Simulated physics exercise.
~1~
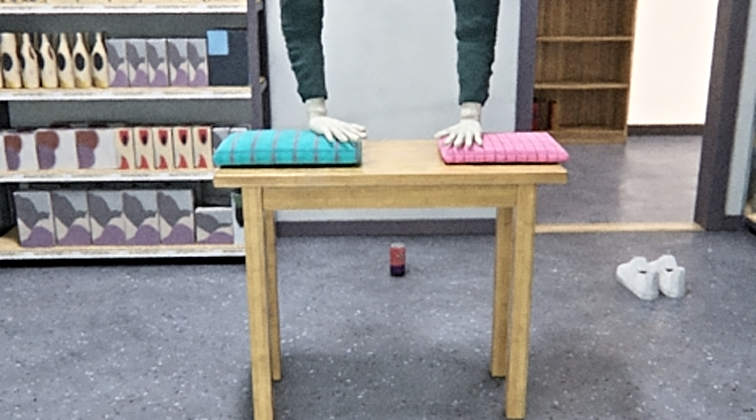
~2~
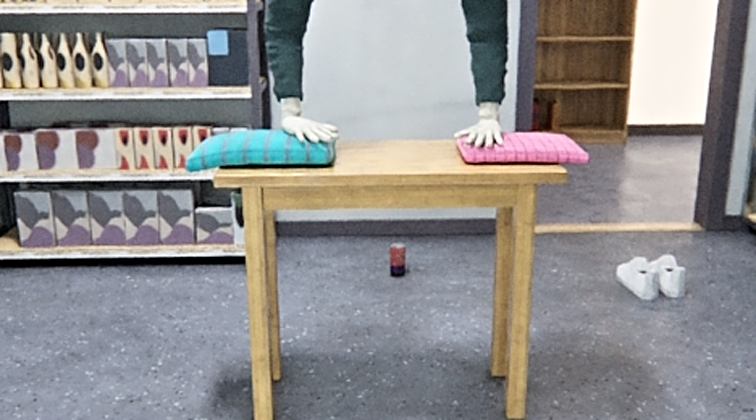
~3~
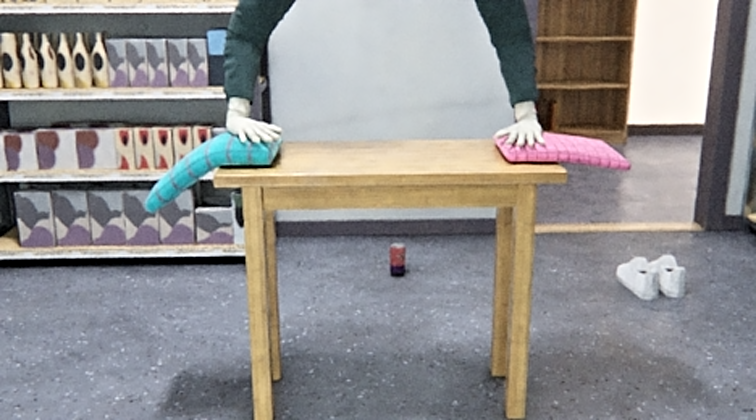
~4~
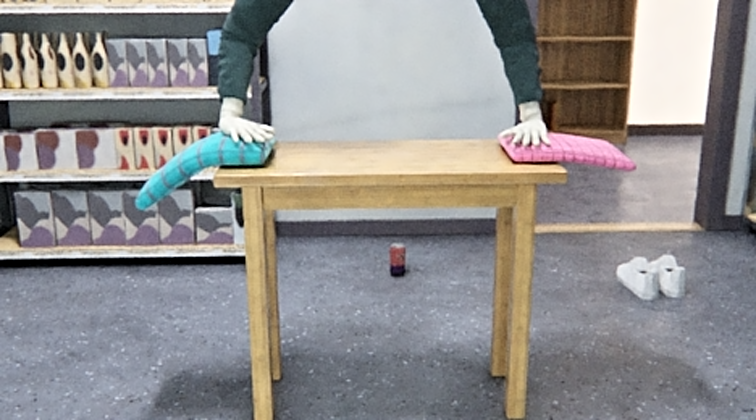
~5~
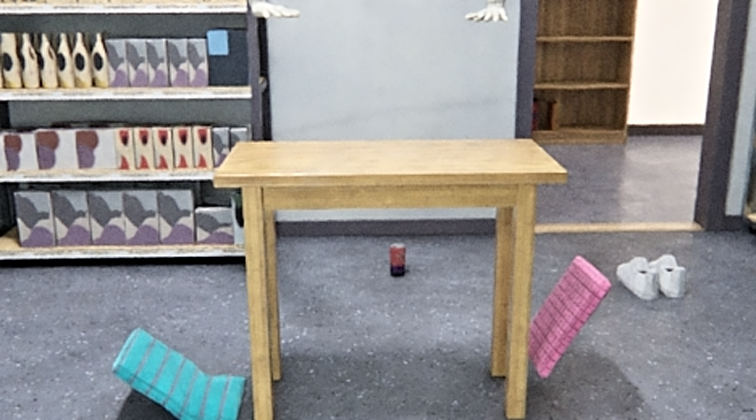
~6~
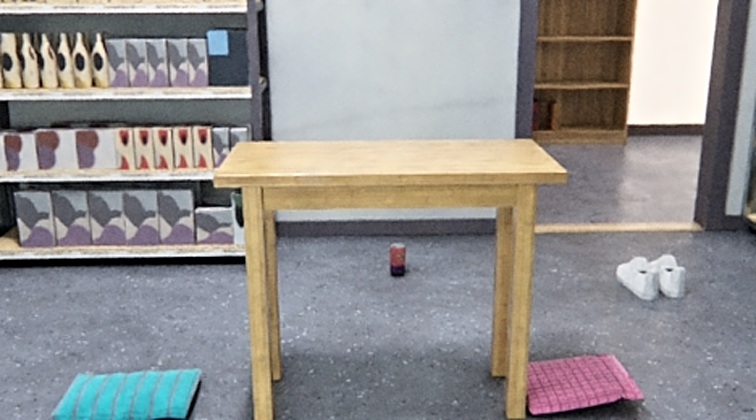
A turquoise blanket and a pink pad are pushed off opposite table ends onto the floor.
